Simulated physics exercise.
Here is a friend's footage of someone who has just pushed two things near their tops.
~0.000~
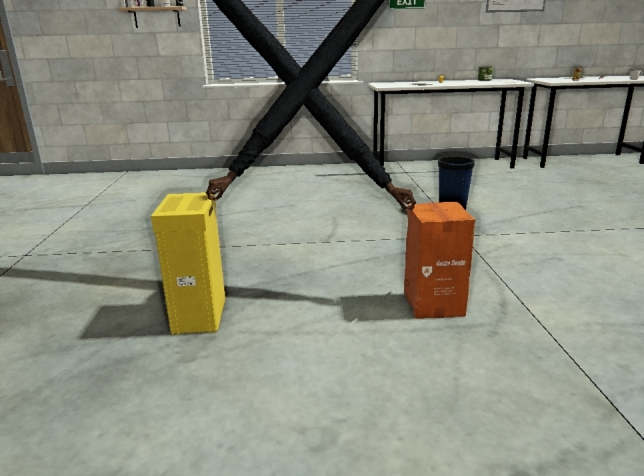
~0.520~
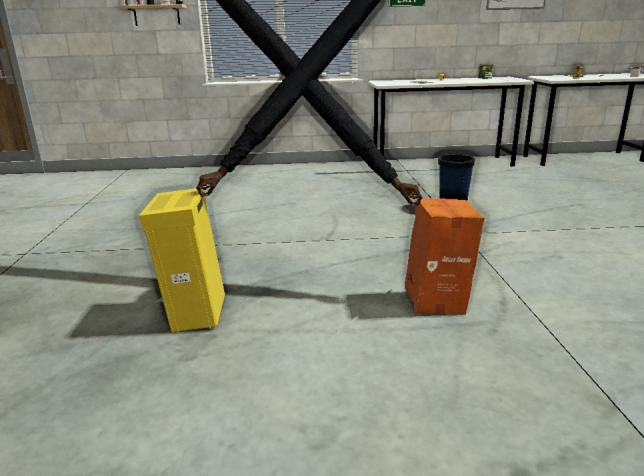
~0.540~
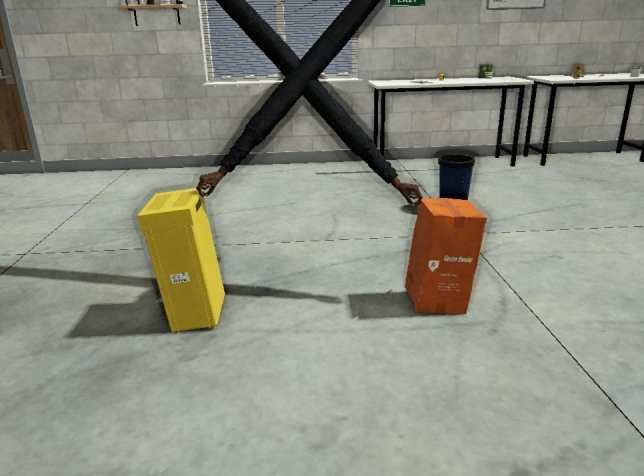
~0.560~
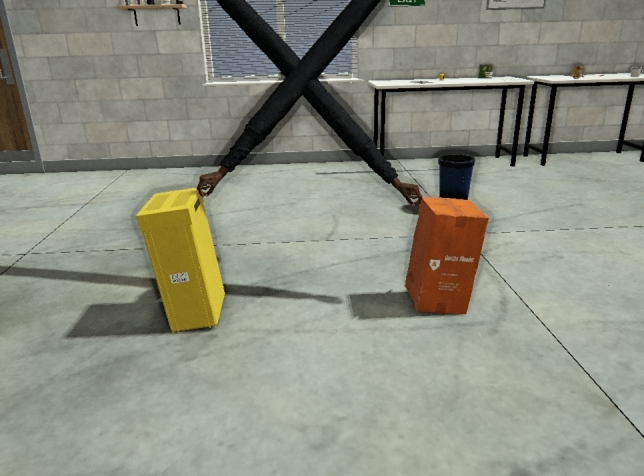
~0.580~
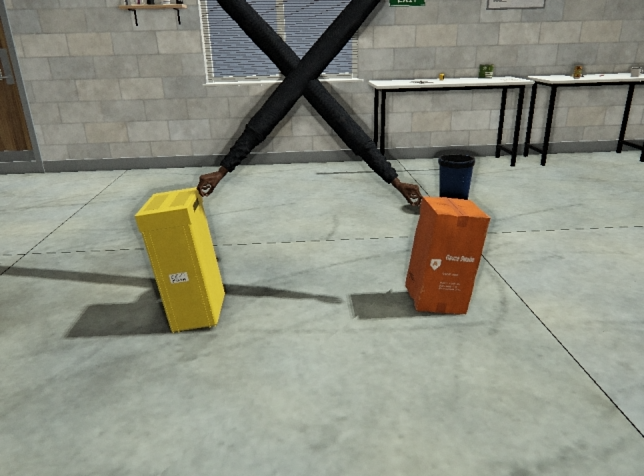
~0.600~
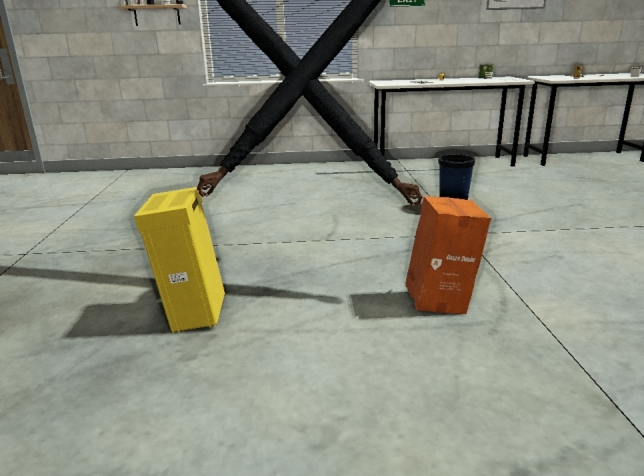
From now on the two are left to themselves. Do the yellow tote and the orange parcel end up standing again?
At the end, the yellow tote keeps its footing; the orange parcel keeps its footing.
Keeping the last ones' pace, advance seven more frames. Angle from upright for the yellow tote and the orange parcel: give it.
Angles from vertical: 6° then 6°.
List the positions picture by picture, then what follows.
The first frame shows yellow tote (193, 263) upright; orange parcel (437, 260) upright.
The second frame shows yellow tote (187, 260) 5° off upright; orange parcel (441, 256) 5° off upright.
The third frame shows yellow tote (187, 259) 6° off upright; orange parcel (442, 255) 6° off upright.
The fourth frame shows yellow tote (186, 259) 6° off upright; orange parcel (443, 255) 7° off upright.
The fifth frame shows yellow tote (185, 259) 7° off upright; orange parcel (444, 255) 8° off upright.
The sixth frame shows yellow tote (185, 259) 7° off upright; orange parcel (445, 255) 8° off upright.
By 0.80 s, yellow tote 4° off upright near (189, 260); orange parcel 2° off upright near (439, 257).
By 1.00 s, yellow tote 4° off upright near (198, 259); orange parcel upright near (436, 257).
By 1.24 s, yellow tote 2° off upright near (191, 260); orange parcel upright near (437, 258).
When it is over (2.1 s), the yellow tote rocks back upright, near (193, 261); the orange parcel rocks back upright, near (437, 258).
